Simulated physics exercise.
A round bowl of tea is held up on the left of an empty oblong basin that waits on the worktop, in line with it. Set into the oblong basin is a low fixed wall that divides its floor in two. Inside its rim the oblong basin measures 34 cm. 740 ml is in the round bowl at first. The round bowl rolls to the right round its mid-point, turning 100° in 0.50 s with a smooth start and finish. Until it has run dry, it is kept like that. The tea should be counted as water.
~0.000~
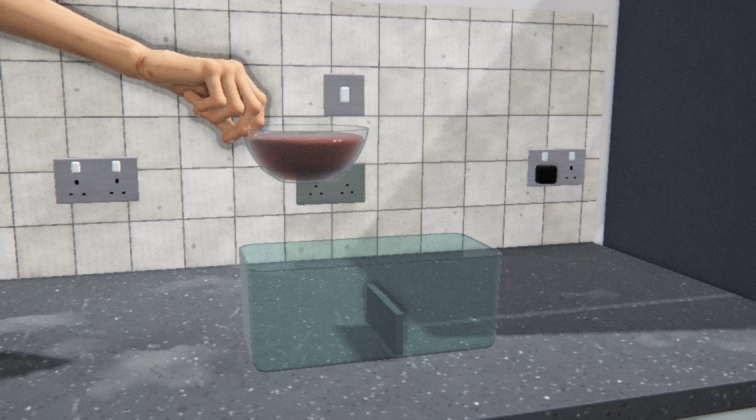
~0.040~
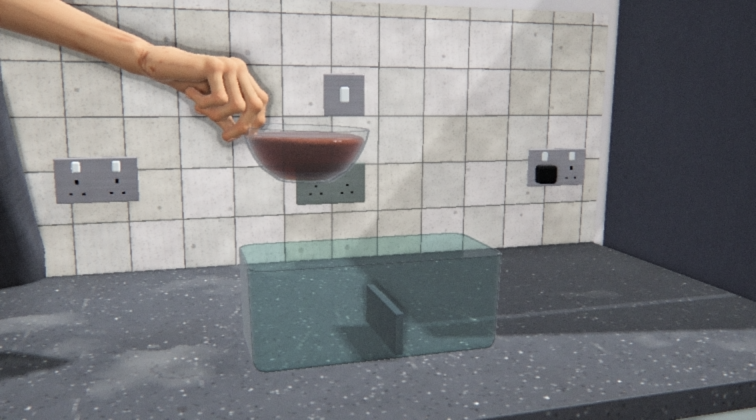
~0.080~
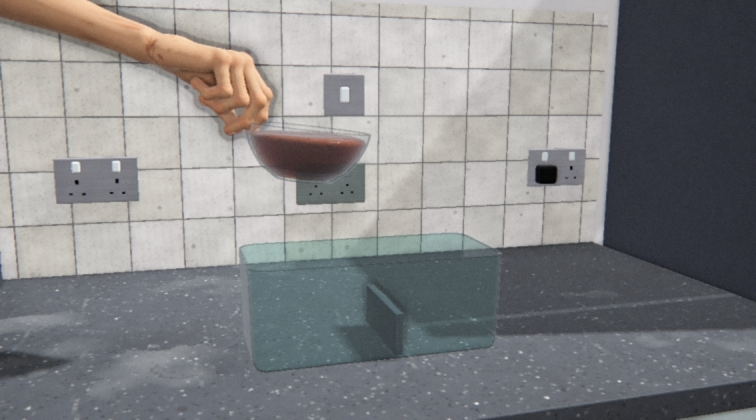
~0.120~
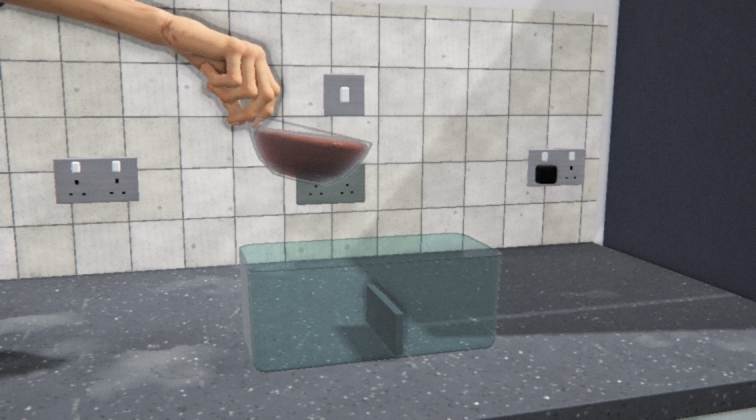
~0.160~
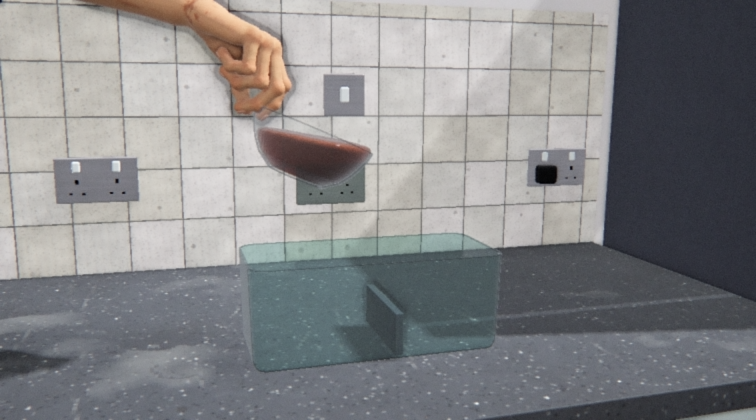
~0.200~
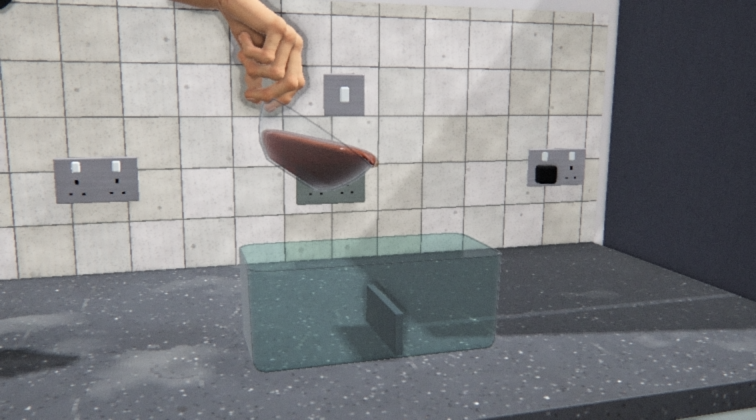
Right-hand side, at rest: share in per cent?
61 per cent.
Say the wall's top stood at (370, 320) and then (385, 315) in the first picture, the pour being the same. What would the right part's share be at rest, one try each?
Roughly 65 per cent, then 50 per cent.
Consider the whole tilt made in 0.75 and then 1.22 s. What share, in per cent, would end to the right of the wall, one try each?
Respectively 75 and 85 %.
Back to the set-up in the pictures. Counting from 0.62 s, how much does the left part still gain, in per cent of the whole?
Near 10 percent, more or less.
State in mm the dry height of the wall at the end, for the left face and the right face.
Measured: Left around 48 mm, right around 34 mm.
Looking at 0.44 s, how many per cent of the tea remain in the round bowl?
Close to 6 percent of the liquid remains at that time.
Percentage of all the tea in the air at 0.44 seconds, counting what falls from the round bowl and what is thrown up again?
It comes to about 36 percent.
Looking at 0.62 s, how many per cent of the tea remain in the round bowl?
I'd estimate some 0 per cent.
After 0.44 s the tilt is 96° and 6 per cent is still to pour, 6 is left of the wall and 52 right of it.
After 0.62 s the tilt is 100° and 0 per cent is still to pour, 25 is left of the wall and 63 right of it.
After 0.80 s the tilt is 100° and 1 per cent is still to pour, 32 is left of the wall and 61 right of it.
After 1.00 s the tilt is 100° and 0 per cent is still to pour, 36 is left of the wall and 61 right of it.
In the end 36 per cent lies left of the wall, 61 right of it and 3 outside.
